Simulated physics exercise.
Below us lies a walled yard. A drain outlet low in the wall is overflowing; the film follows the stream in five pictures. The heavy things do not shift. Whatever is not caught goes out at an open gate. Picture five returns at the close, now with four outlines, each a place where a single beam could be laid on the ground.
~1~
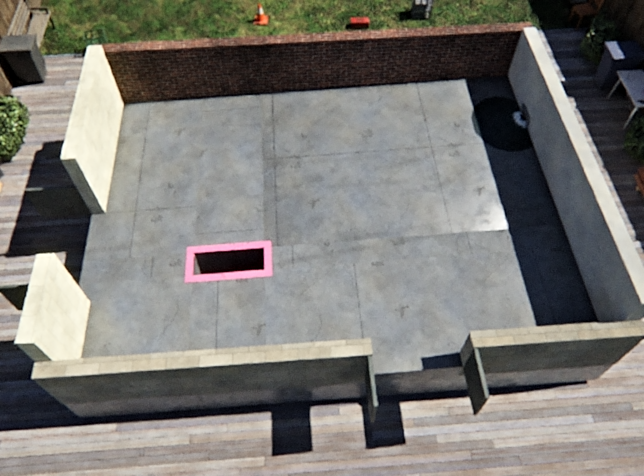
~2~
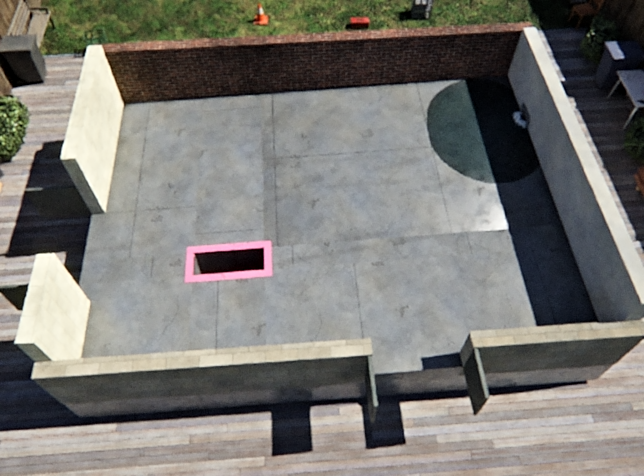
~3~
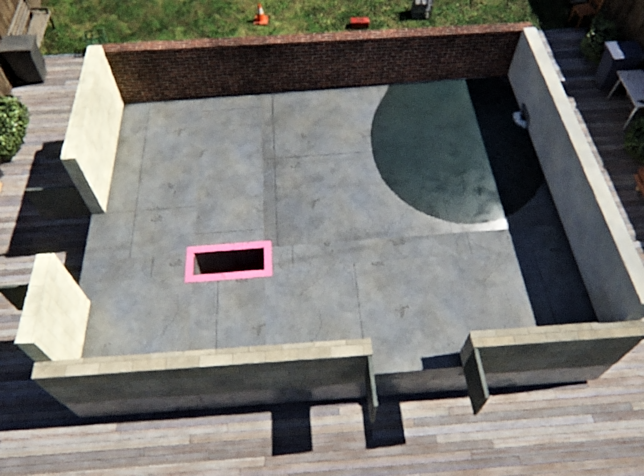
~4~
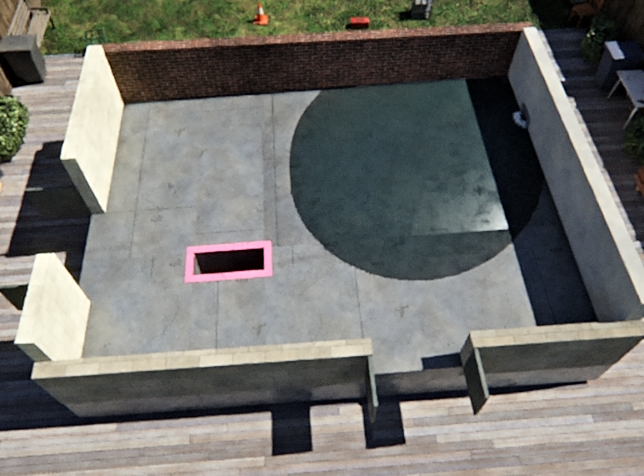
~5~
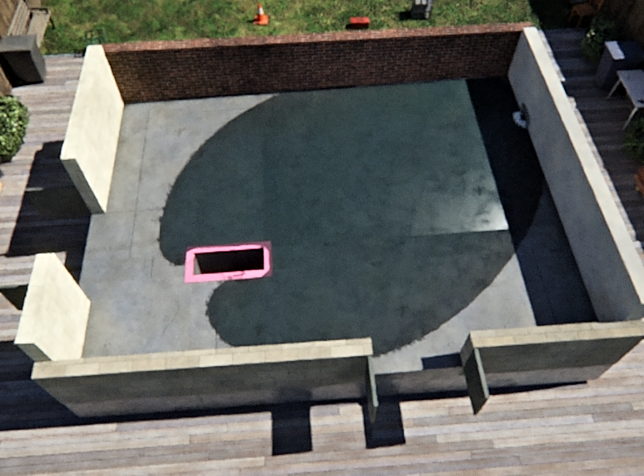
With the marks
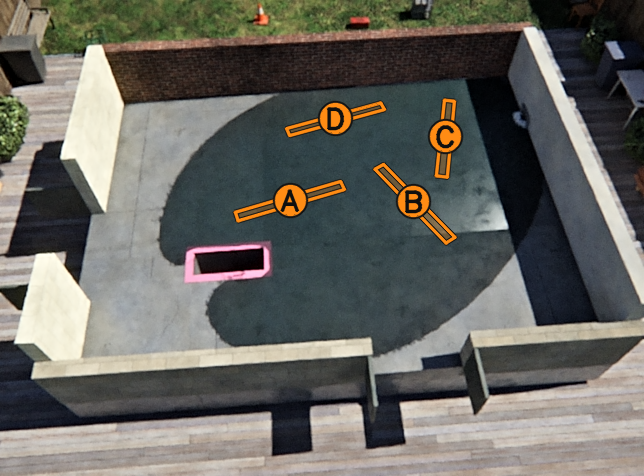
Dark wet patch spreading from the upper right across a walled concrete yard, reaching and curving around a pink-rimmed drain pit.
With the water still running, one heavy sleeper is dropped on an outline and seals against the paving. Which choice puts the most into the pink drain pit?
Best: D.
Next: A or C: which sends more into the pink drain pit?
It is A.
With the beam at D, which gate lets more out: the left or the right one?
The left one.
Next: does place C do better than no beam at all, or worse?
Worse.
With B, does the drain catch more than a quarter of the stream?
No.
On the marked copy, A from (236, 216) to (342, 185); B from (379, 166) to (450, 240); C from (441, 176) to (449, 100); D from (288, 132) to (382, 106).
If A is chosen, about 17 % of the stream goes into the pink drain pit, about 82 % out by the gates.
If B is chosen, about 14 % of the stream goes into the pink drain pit, about 84 % out by the gates.
If C is chosen, about 12 % of the stream goes into the pink drain pit, about 88 % out by the gates.
If D is chosen, about 26 % of the stream goes into the pink drain pit, about 73 % out by the gates.
